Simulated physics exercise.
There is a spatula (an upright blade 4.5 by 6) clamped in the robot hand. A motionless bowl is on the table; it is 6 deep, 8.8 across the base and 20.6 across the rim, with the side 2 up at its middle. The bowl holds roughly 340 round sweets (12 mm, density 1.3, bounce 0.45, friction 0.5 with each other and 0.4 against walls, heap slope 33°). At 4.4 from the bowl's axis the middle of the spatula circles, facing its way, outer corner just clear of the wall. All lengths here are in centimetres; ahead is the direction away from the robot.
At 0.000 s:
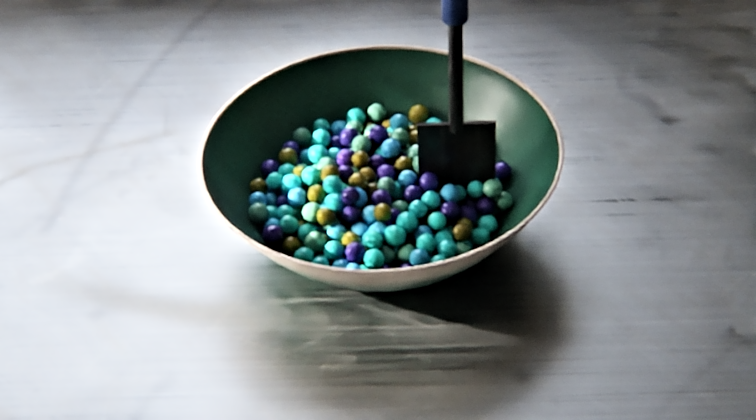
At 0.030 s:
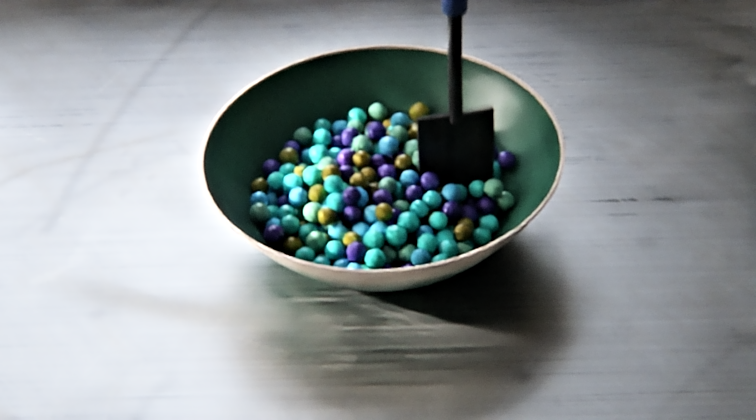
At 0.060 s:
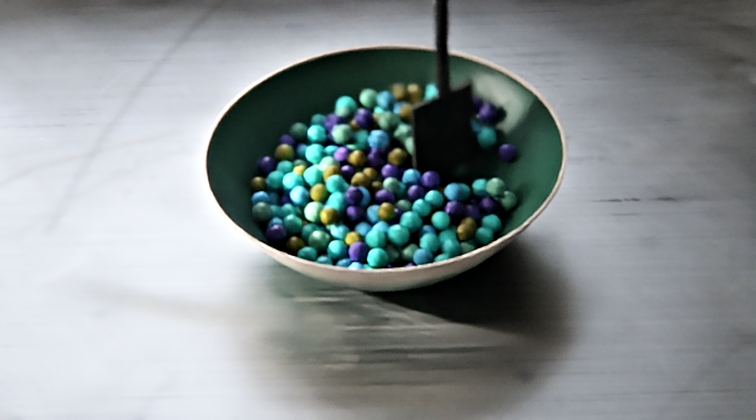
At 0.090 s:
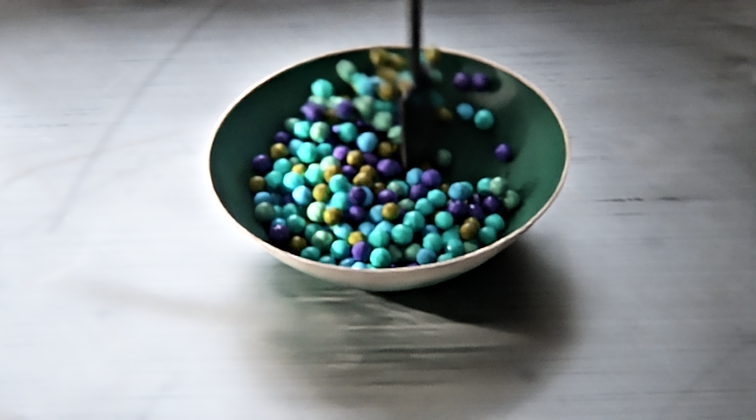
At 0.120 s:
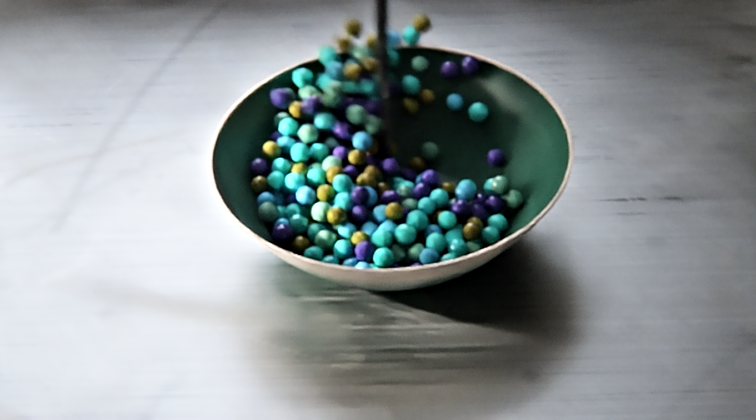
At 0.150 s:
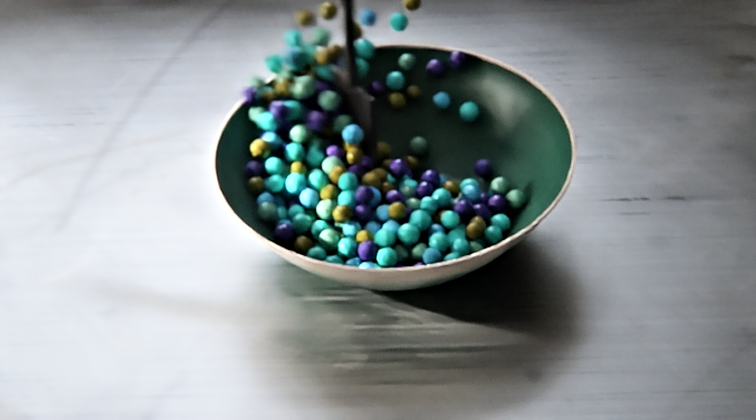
A bowl of colorful balls stays still while a dark spatula sweeps leftward, flinging some upward.
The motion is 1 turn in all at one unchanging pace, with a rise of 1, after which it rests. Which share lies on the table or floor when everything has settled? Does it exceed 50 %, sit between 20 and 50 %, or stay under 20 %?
It sits between 20 and 50 %.
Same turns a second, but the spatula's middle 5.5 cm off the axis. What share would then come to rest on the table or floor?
Close to 25 in a hundred then.
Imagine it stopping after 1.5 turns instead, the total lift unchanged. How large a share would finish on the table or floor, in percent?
Estimate: Near 35 %.
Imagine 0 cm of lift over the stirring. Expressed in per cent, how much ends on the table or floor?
Result: Roughly 35 %.
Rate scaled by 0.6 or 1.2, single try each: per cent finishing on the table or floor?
Roughly 10 and 35 per cent.
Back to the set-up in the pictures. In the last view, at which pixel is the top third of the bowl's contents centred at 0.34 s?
I'd put it close to (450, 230).
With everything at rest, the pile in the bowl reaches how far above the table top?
The top sits some 6.0 cm up.
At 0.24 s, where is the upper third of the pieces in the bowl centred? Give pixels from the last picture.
Upper-third centre: Approx. (298, 199) px.
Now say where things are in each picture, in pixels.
Spatula neck at (456, 102), 0° round; upper third of the load around (372, 186), from x 260 to 505, top at y 115; 337 in the bowl, in the first picture.
Spatula neck at (455, 92), 11° round; upper third of the load around (375, 184), from x 260 to 505, top at y 115, in the second picture.
Spatula neck at (442, 72), 37° round; upper third of the load around (379, 166), from x 260 to 505, top at y 95, in the third picture.
Spatula neck at (416, 58), 65° round; upper third of the load around (370, 147), from x 260 to 510, top at y 55, in the fourth picture.
Spatula neck at (383, 54), 94° round; upper third of the load around (352, 127), from x 260 to 515, top at y 25, in the fifth picture.
Spatula neck at (351, 61), 122° round; upper third of the load around (323, 114), from x 250 to 515, top at y 0; 331 in the bowl, 6 in flight or on the tool, in the sixth picture.
By 0.24 s, 210° round, highest piece 11 above the table; 302 in the bowl, 5 on the table or floor, 30 in flight or on the tool.
By 0.34 s, 297° round, highest piece 10 above the table; 268 in the bowl, 38 on the table or floor, 31 in flight or on the tool.
By 0.58 s, 0° round, highest piece 6 above the table; 247 in the bowl, 90 on the table or floor.
By 1.28 s, 0° round, highest piece 6 above the table; 247 in the bowl, 90 on the table or floor.
Final count, 247 in the bowl, 90 on the table or floor. That is 27 % on the table or floor.
